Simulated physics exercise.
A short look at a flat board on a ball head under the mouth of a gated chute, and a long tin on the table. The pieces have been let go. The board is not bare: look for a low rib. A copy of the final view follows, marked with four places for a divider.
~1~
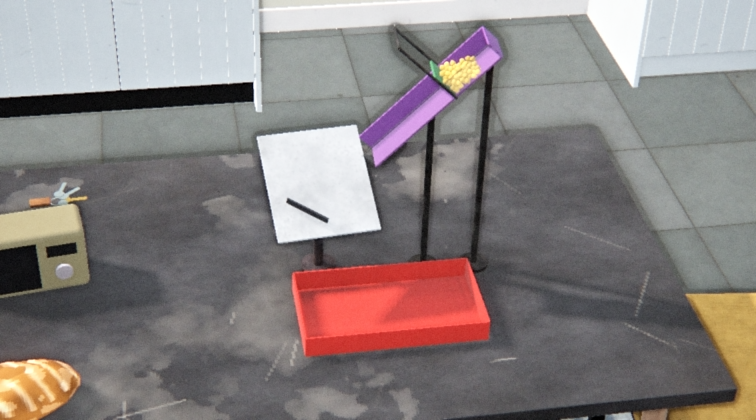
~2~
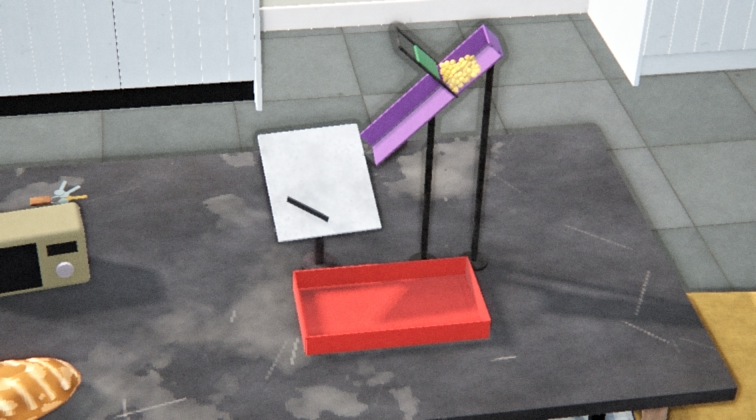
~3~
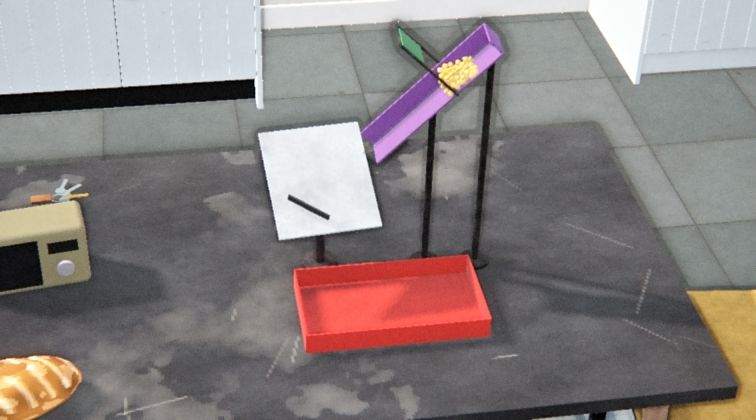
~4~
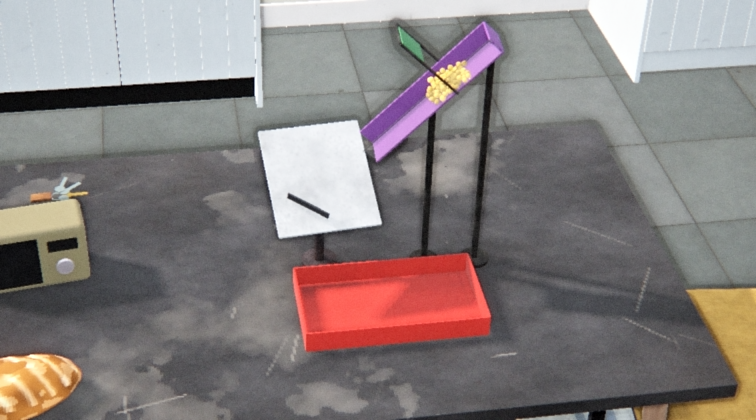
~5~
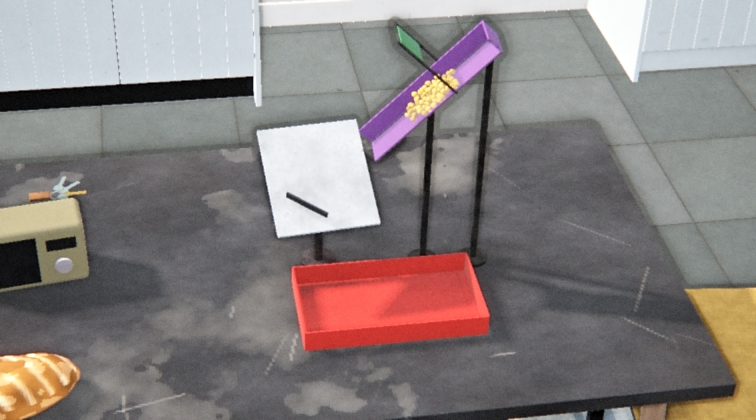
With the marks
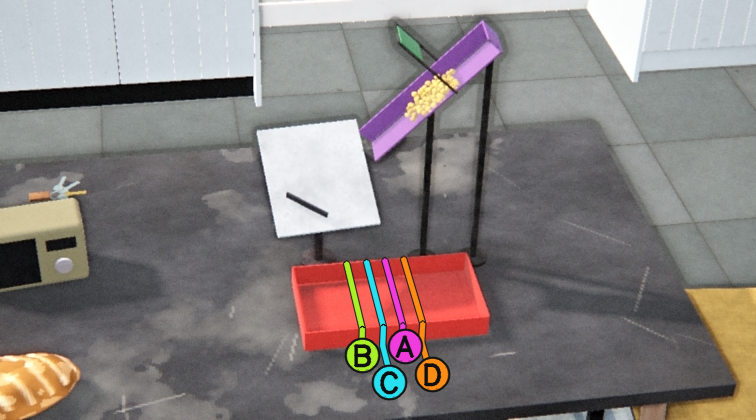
A purple chute on black stands slopes down to the left above a dark, scuffed table, seen from above in a room with a grey tiled floor and white cabinets. Below it are a tilted white board with a thin black rib and an empty red tin, with a beige appliance and bread at left. A green gate lifts, and the yellow balls slide partway down the chute, spreading out.
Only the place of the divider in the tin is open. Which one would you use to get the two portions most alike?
Line B does it best.
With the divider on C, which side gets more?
The left side.
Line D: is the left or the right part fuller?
Left.
On the marked copy, line A crosses the front rim at (402, 324); line B crosses the front rim at (362, 328); line C crosses the front rim at (383, 326); line D crosses the front rim at (422, 322).
If A is chosen, of what is caught, almost all on the left of the divider, just a few on the right.
If B is chosen, of what is caught, roughly two thirds on the left of the divider, roughly a third on the right.
If C is chosen, of what is caught, almost all on the left of the divider, about a tenth on the right.
If D is chosen, of what is caught, almost all on the left of the divider, just a few on the right.
